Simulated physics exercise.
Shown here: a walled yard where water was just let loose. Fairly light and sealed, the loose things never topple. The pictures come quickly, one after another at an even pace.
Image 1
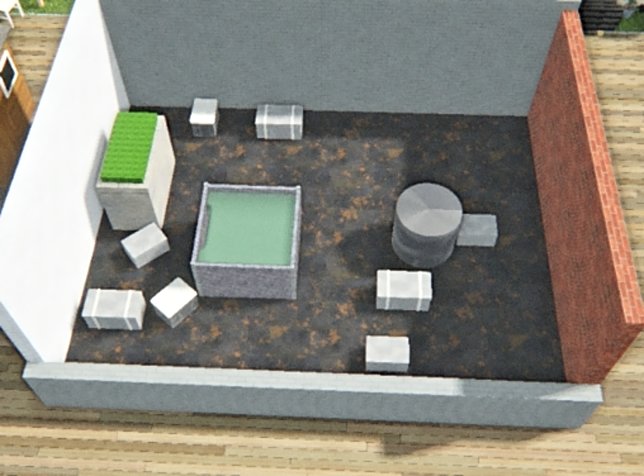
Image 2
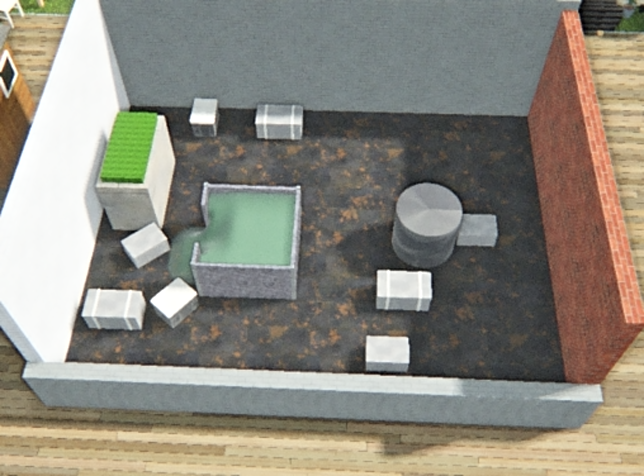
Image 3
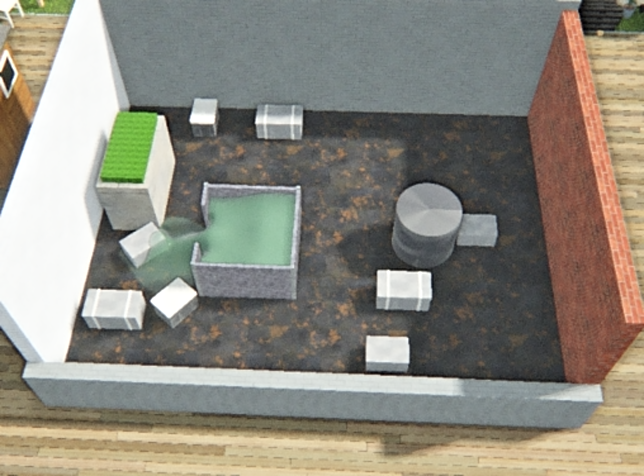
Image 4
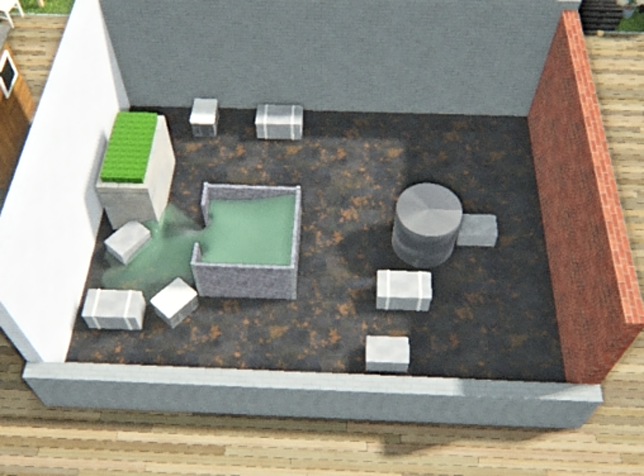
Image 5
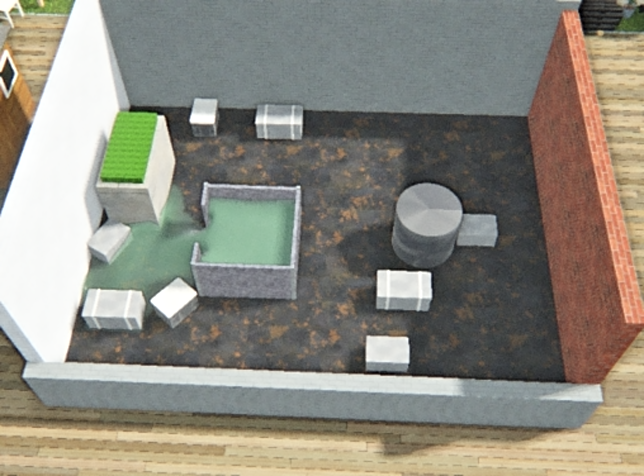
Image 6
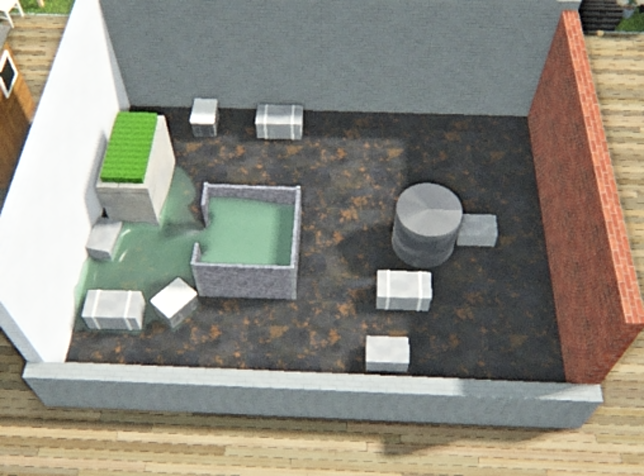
Greenish water pours through a gap in the left side of a grey-walled tank, spreading across the dark, rust-speckled floor of a walled yard seen from high above by a still camera. A grass-topped block stands at left, a grey cylinder at right, and pale crates and trunks lie around. The water reaches the nearest crate and pushes it left toward the white wall, while the others barely move.
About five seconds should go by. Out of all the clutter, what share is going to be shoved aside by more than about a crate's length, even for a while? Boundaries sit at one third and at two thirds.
The share is one third to two thirds.
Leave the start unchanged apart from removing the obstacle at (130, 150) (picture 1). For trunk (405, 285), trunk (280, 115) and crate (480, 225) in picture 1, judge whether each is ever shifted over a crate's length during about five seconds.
First one never went far; second one never went far; third one never went far.
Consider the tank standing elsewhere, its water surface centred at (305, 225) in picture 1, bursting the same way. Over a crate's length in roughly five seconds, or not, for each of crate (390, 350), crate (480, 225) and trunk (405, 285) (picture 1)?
In turn: Under that mark, under that mark, under that mark.
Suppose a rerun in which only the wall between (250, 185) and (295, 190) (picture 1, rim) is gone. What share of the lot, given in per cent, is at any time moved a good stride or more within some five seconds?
I'd say near 20 %.
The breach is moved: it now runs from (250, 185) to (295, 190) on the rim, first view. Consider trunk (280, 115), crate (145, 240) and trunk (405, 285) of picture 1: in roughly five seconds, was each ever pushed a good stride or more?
Working through them in order, the first gets shoved clear, the second not displaced that far and the last not displaced that far.
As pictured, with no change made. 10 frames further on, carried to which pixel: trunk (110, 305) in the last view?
Look for it near pixel (159, 348).
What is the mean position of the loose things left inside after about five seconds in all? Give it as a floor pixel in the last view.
It lands somewhere near (299, 250).
A moment on, 1 of 8 are well off their spots; 1 afloat.
Next, 2 of 8 are well off their spots; 2 afloat.
Later, 2 of 8 are well off their spots; 1 afloat.
In the end, 3 of 8 are well off their spots, and 3 have been at some point; 2 afloat.
